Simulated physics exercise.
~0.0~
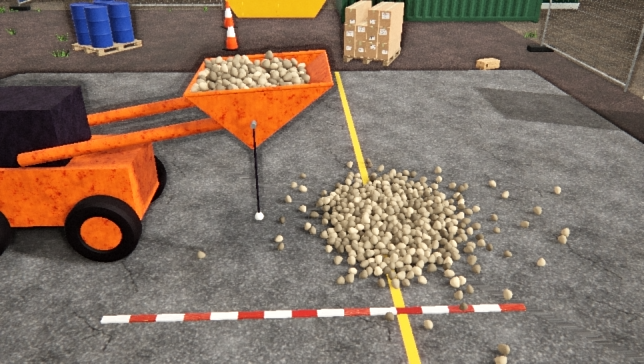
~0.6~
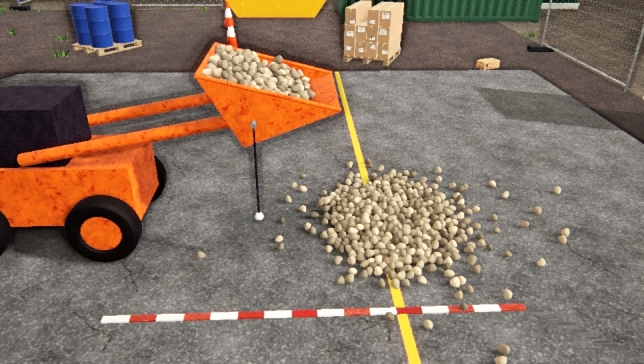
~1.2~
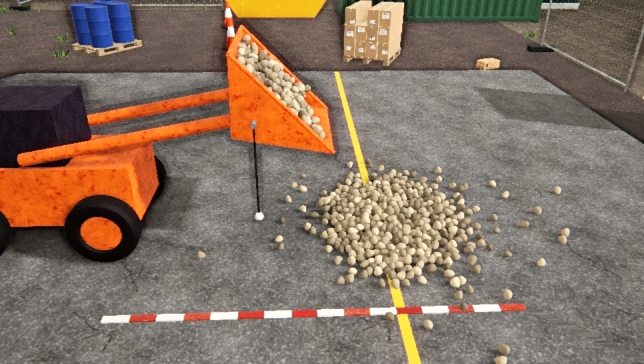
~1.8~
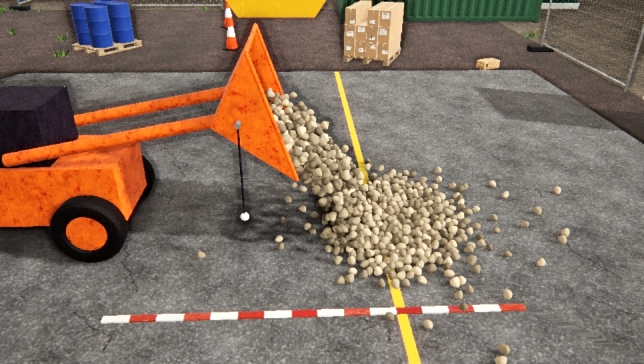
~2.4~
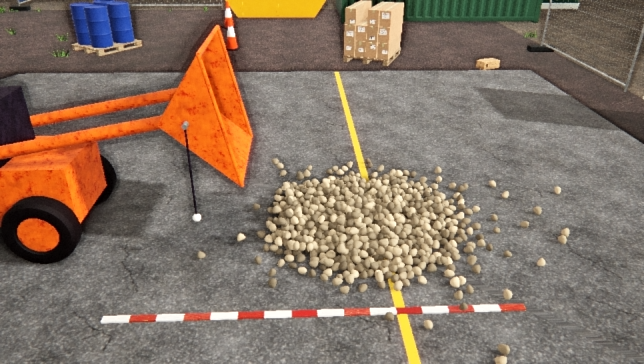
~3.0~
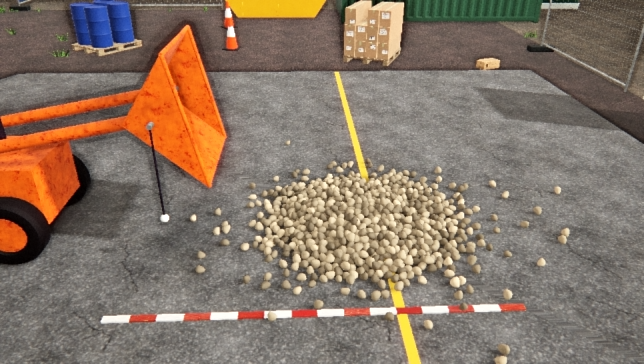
Orange loader tipping its bucket of round stones onto a loose pile across a yellow line, then backing away left, bucket emptied.
